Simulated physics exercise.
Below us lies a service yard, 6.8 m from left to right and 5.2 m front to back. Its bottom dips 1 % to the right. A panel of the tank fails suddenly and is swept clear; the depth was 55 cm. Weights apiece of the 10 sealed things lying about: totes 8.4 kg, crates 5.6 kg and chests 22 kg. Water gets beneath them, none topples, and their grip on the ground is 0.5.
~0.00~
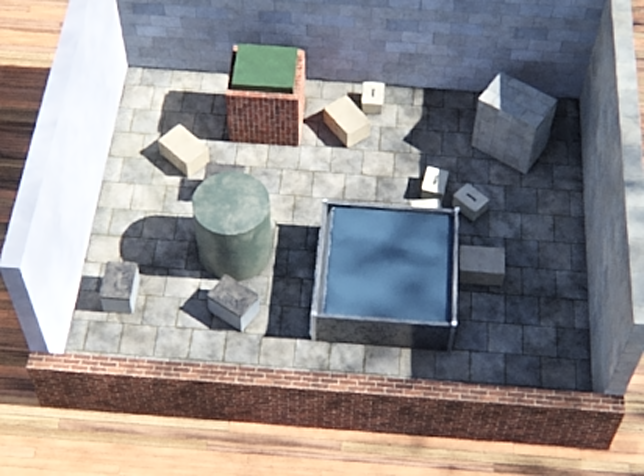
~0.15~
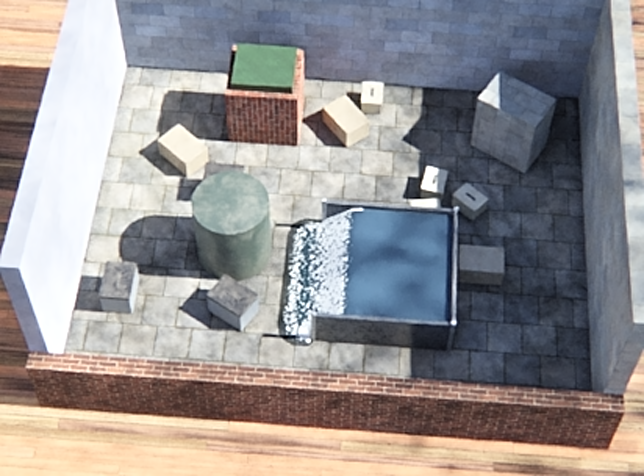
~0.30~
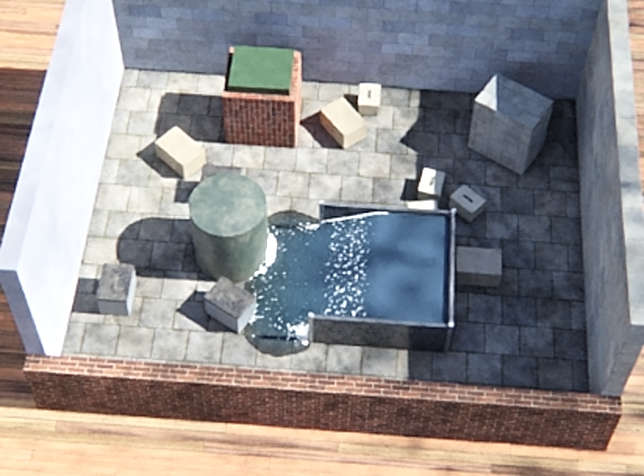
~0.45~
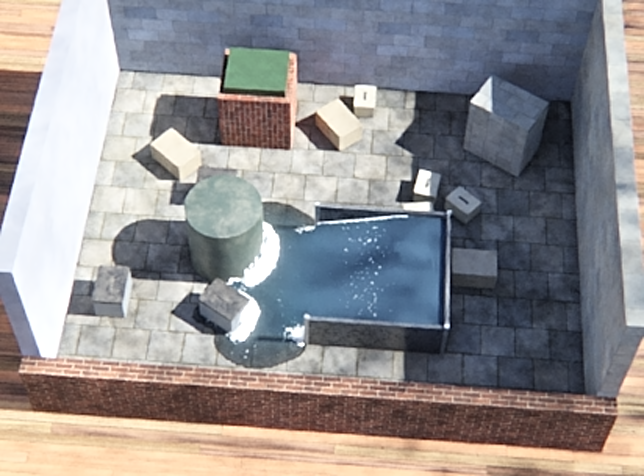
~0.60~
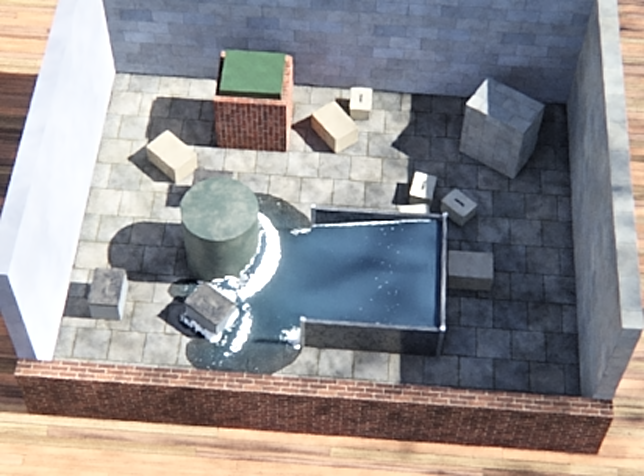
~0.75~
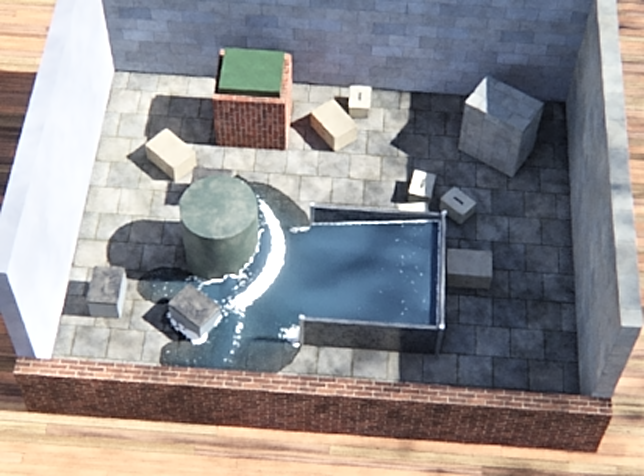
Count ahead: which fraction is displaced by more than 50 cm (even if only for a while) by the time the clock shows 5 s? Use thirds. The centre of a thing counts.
It is from one to two thirds.
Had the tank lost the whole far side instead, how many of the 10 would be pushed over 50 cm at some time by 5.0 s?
In that case 6 of them.
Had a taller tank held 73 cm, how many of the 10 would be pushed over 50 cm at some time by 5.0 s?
In that case 6 of them.
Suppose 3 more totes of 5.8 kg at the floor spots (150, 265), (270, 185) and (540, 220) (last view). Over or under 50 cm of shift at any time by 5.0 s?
In turn: More, past it, less.
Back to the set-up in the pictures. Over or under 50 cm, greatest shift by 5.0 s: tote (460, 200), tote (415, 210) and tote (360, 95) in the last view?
In turn: Less, short of it, short of it.
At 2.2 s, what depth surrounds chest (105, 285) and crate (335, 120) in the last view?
About 13 and 3 cm.
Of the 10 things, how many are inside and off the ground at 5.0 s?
At that moment 2.
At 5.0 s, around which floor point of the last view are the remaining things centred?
At about (331, 177).
After 1.1 s 1 of 10 are over 50 cm from their spots; 0 afloat.
After 2.2 s 1 of 10 are over 50 cm from their spots; 1 afloat.
After 3.5 s 3 of 10 are over 50 cm from their spots; 3 afloat.
After 5.0 s 5 of 10 are over 50 cm from their spots, and 5 have been at some point; 2 afloat.
